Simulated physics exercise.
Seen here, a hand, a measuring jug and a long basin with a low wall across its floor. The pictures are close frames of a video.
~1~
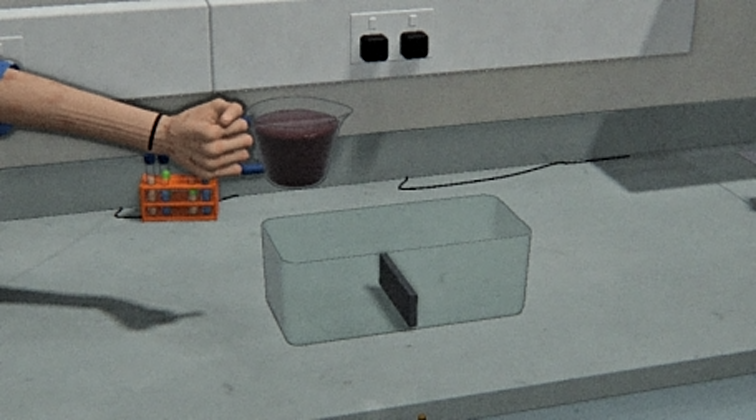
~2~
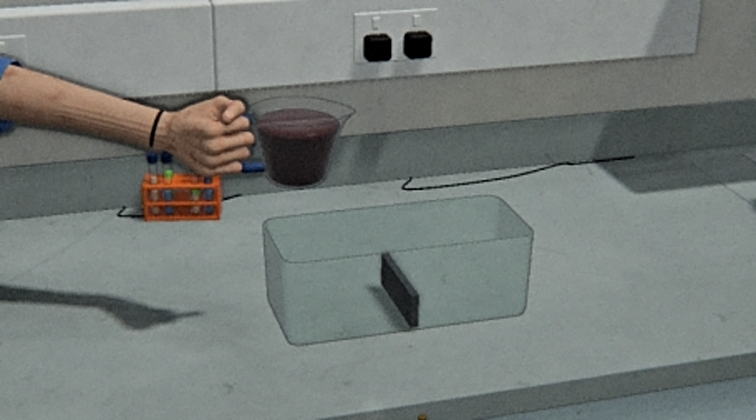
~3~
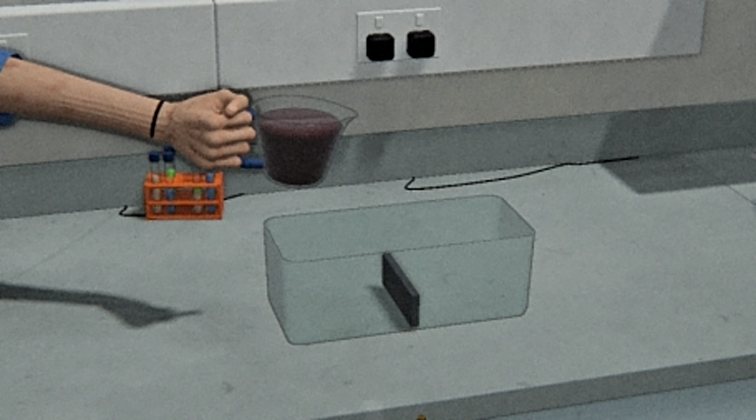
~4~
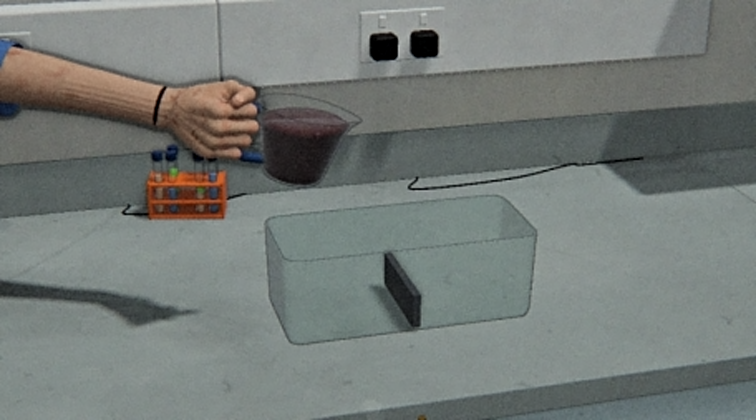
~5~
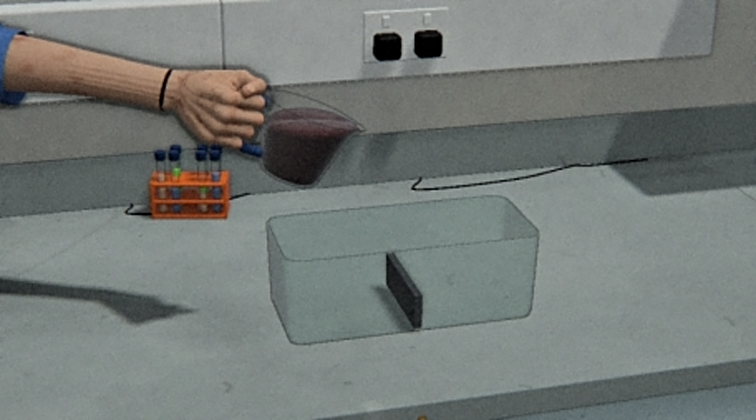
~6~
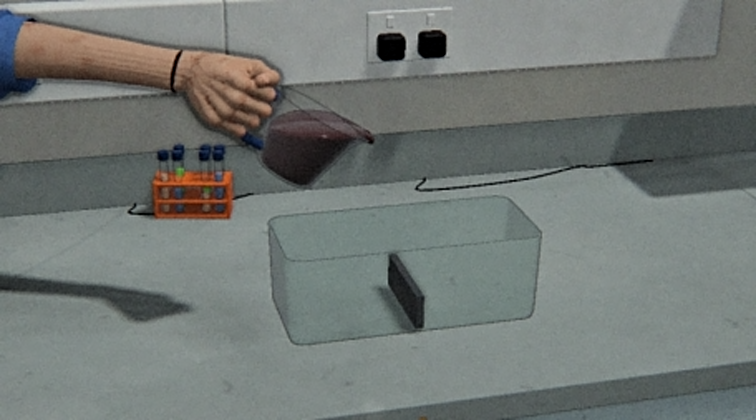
A hand tilting a measuring jug of dark red liquid to the right above a clear basin with a low dividing wall.
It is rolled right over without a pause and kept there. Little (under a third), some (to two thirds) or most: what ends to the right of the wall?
In the end less than a third is right of the wall.
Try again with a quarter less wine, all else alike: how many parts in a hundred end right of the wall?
It comes to 5 per cent or so.
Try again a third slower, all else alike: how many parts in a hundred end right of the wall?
Roughly 30 in a hundred.
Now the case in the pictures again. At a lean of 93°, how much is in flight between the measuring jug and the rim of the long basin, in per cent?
Some 30 per cent.
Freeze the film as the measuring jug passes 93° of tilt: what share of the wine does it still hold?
Some 30 per cent.
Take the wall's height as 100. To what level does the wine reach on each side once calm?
Some 40 per cent left and 10 right.
A moment on, the tilt is 93° and 32 per cent is still to pour, 23 is left of the wall and 18 right of it.
Next, the tilt is 106° and 2 per cent is still to pour, 73 is left of the wall and 20 right of it.
Then the tilt is 106° and 0 per cent is still to pour, 75 is left of the wall and 23 right of it.
Later the tilt is 106° and 0 per cent is still to pour, 75 is left of the wall and 23 right of it.
In the end 75 per cent lies left of the wall, 23 right of it and 2 outside.
